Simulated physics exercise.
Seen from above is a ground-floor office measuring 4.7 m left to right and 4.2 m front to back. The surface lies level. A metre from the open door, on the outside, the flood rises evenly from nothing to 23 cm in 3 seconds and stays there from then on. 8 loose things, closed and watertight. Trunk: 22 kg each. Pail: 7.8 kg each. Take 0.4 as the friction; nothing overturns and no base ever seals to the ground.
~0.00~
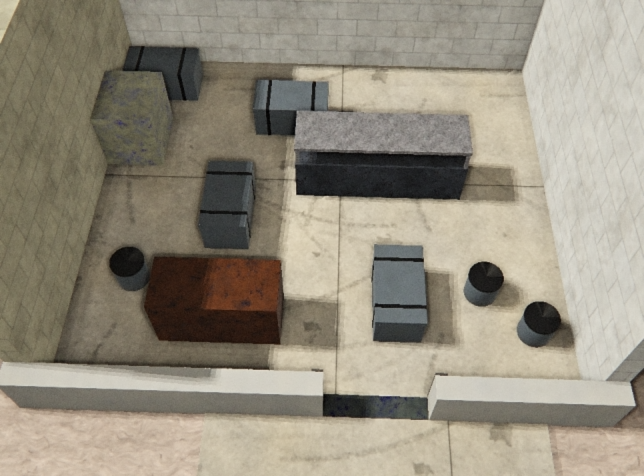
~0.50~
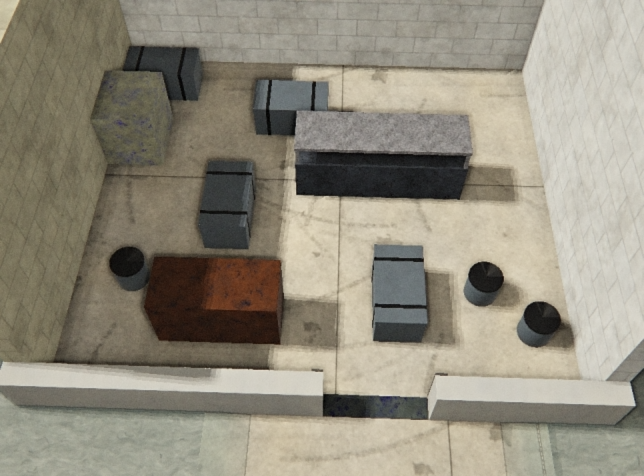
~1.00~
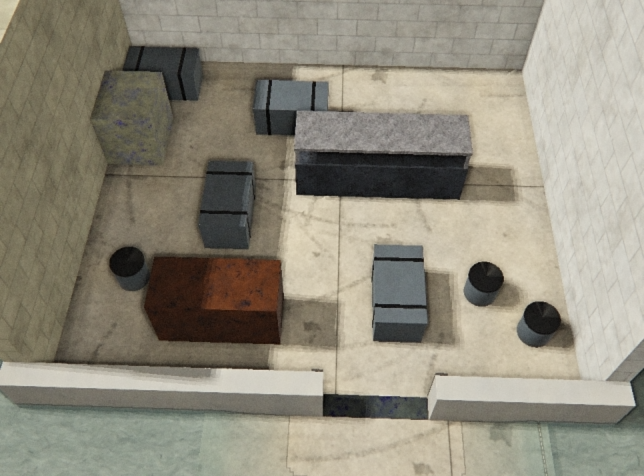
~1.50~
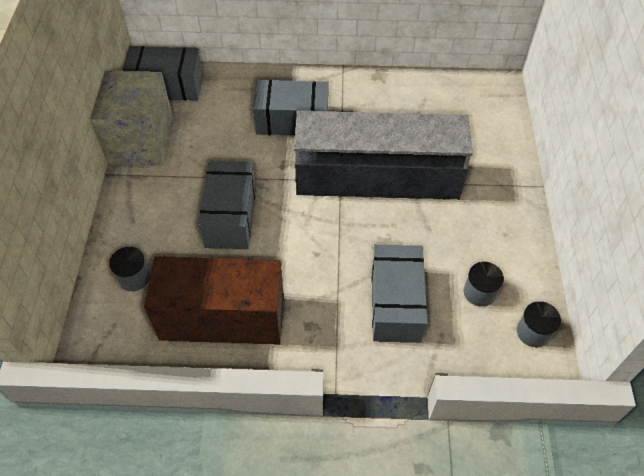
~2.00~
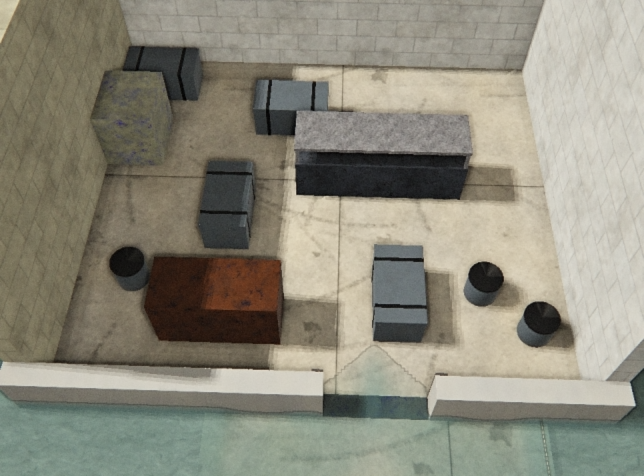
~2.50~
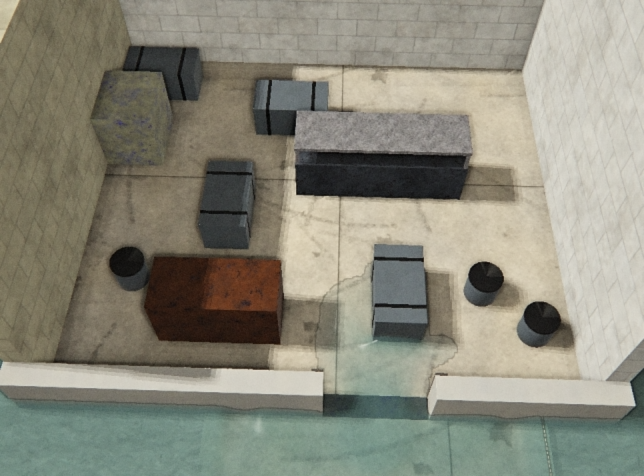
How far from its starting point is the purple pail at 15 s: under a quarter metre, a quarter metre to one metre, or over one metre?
I expect it goes a modest distance.
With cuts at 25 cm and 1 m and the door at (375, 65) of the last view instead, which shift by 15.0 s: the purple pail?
With that change, the purple pail is swept well off.
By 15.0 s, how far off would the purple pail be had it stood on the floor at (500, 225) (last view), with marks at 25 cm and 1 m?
It travels far.
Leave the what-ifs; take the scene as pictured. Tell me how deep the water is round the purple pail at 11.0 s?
I'd say around 7 cm.
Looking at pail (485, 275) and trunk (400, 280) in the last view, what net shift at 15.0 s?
They sit 20 cm and 200 cm away, in the order given.
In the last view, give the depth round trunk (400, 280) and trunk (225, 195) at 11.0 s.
I'd estimate 7 cm for the first and 6 cm for the second.
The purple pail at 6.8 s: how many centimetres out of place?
By that time, close to 0 cm.
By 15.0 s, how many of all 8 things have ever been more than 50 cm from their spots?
Total: 5.
After 3.5 s the purple pail is near (412, 125), 0.0 m from its start, aground; 0 afloat.
After 6.8 s the purple pail is near (412, 125), 0.0 m from its start, aground; 1 afloat.
After 11.0 s the purple pail is near (412, 125), 0.0 m from its start, aground; 4 afloat.
After 15.0 s the purple pail is near (477, 116), 0.7 m from its start, afloat; 6 afloat.
